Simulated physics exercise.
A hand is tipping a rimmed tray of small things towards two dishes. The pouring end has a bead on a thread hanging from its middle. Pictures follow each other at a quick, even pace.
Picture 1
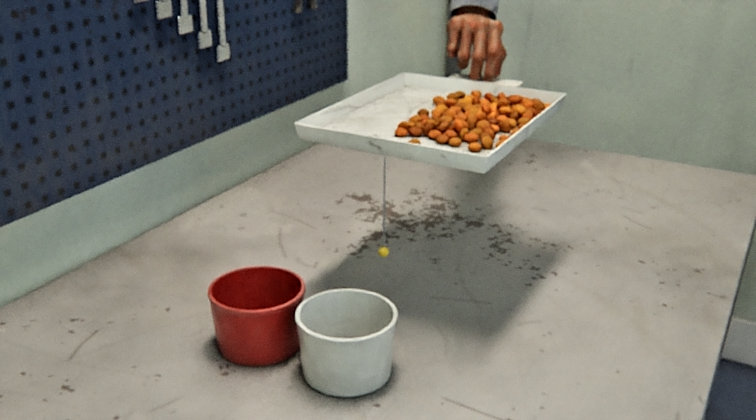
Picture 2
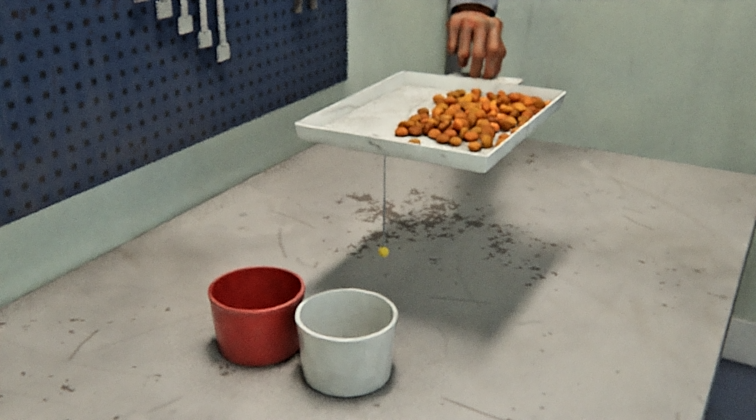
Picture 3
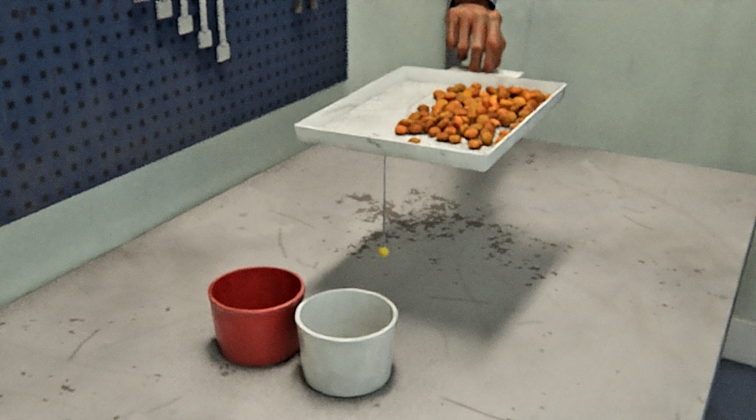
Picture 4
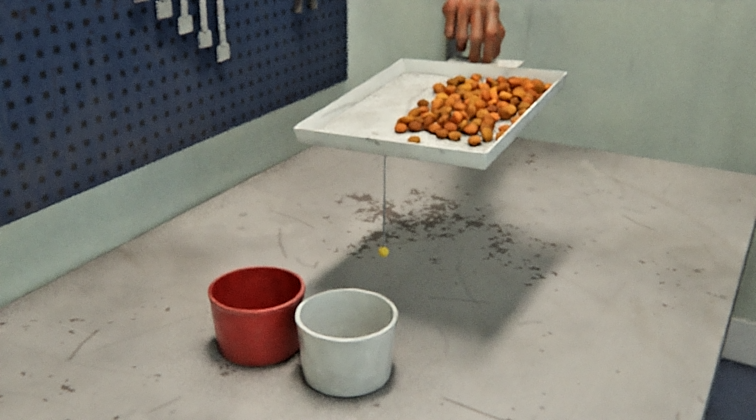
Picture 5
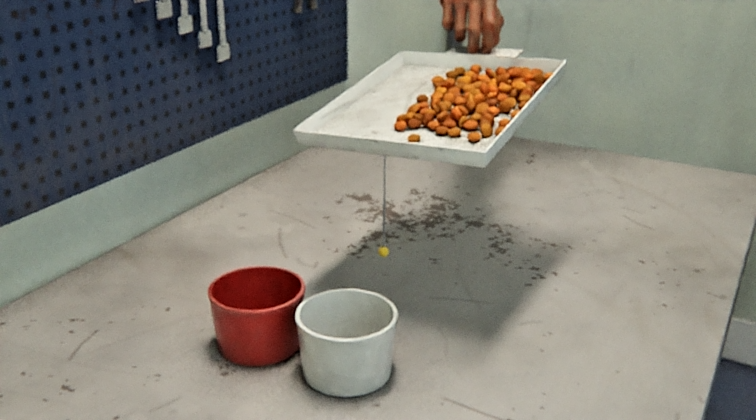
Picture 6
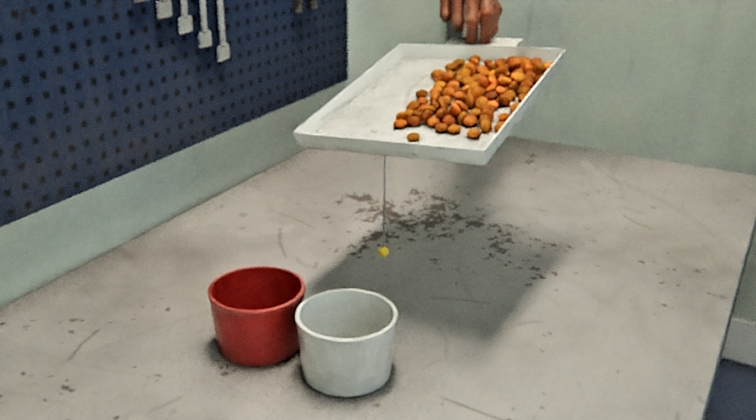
A white rimmed tray of orange-brown kibble, held by a hand at its far edge, starts out level above a grey table with a red dish and a white dish. The hand then raises the far side slightly, slanting the tray towards its near left corner, while the kibble stays heaped on the right.
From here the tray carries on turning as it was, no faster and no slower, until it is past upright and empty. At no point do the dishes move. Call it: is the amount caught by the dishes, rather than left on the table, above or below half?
Below half.
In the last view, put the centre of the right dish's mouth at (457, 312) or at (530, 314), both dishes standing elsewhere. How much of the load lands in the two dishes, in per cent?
Close to 20 in a hundred, then close to 0 in a hundred.
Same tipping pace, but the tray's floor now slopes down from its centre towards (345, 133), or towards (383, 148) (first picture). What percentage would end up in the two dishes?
I'd say roughly 0 percent with the first slope, 20 percent with the other.
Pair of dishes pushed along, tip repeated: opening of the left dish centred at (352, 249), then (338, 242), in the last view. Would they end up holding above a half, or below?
Well, a minority share the first time and a minority share the next.
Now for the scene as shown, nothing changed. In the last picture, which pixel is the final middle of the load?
Last view, resting centre - approx. (298, 307).
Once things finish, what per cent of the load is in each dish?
Estimate - left dish 0 percent, right dish 0 percent.
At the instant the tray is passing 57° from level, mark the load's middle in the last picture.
I'd mark the middle close to (355, 125).
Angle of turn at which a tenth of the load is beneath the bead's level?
Close to 65° of tilt at that moment.
Shortly afterwards, tray tipped steeply; the bulk on the tray; only a few outside both; a little in the air.
Next, tray tipped right over; near a quarter on the tray; only a few in the right dish; only a few in the left dish; near half outside both; near a quarter in the air.
Some moments later, tray tipped past a quarter turn; only a few in the right dish; only a few in the left dish; all but a few outside both.
In the end, tray tipped past a quarter turn; only a few in the right dish; only a few in the left dish; all but a few outside both.
